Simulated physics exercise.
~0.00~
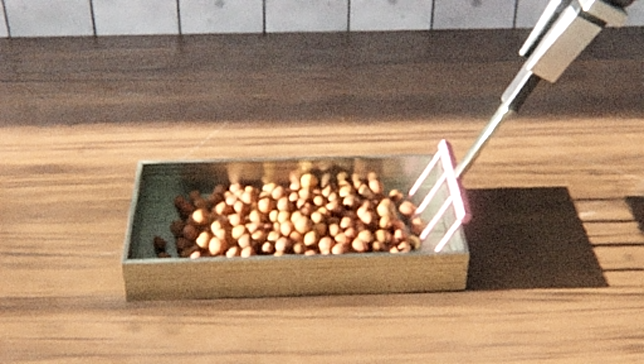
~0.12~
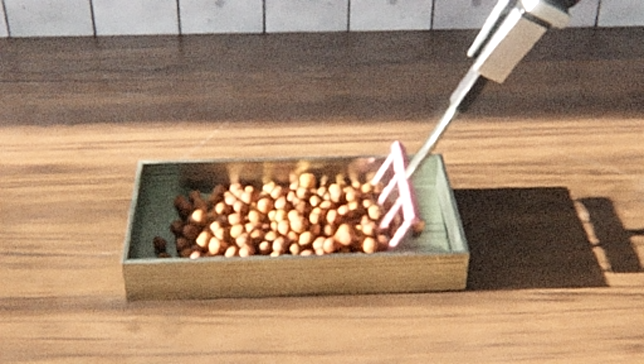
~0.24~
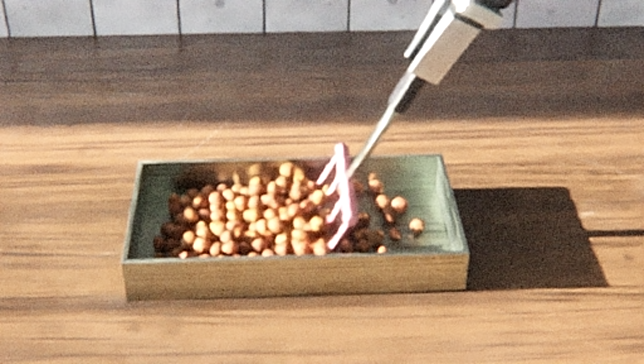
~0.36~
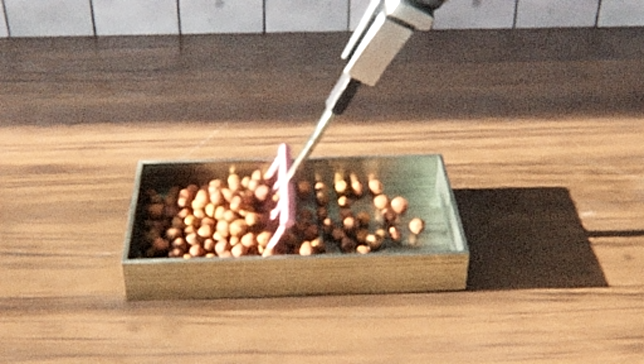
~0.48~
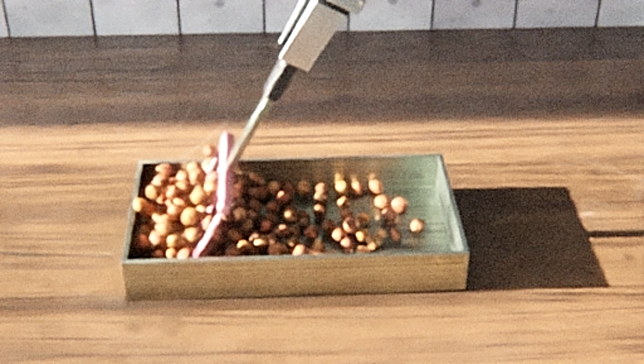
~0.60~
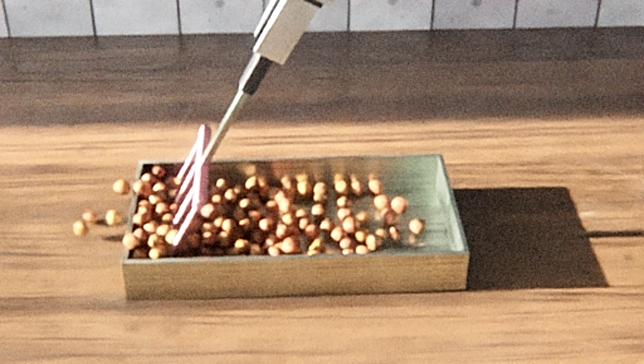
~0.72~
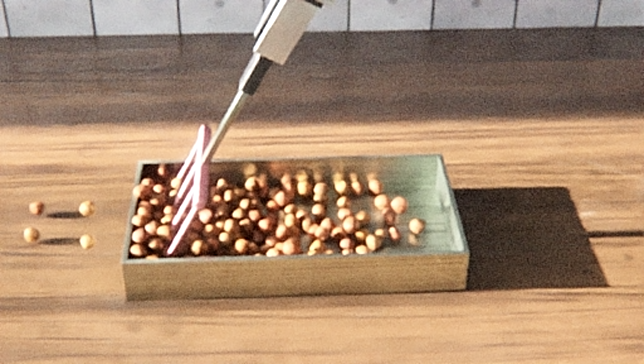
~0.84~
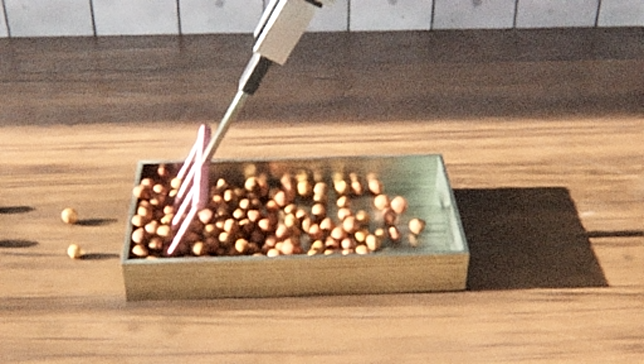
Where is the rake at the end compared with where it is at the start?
It starts at the right end of the trough, and by the end it rests among the nuts near the left end.
A robot arm reaches in from the upper right, holding a pale pink rake at the right end of a shallow greenish trough of brown hazelnuts. The trough sits on a sunlit wooden table before a white tiled wall, seen from the front and slightly above. The rake sweeps left through the heap, pushing many nuts along while others slip behind it. The nuts crowd up against the left end, and a few spill over the wall onto the table. The rake stops near that end while the spilled nuts move away to the left, leaving most still spread inside the trough.
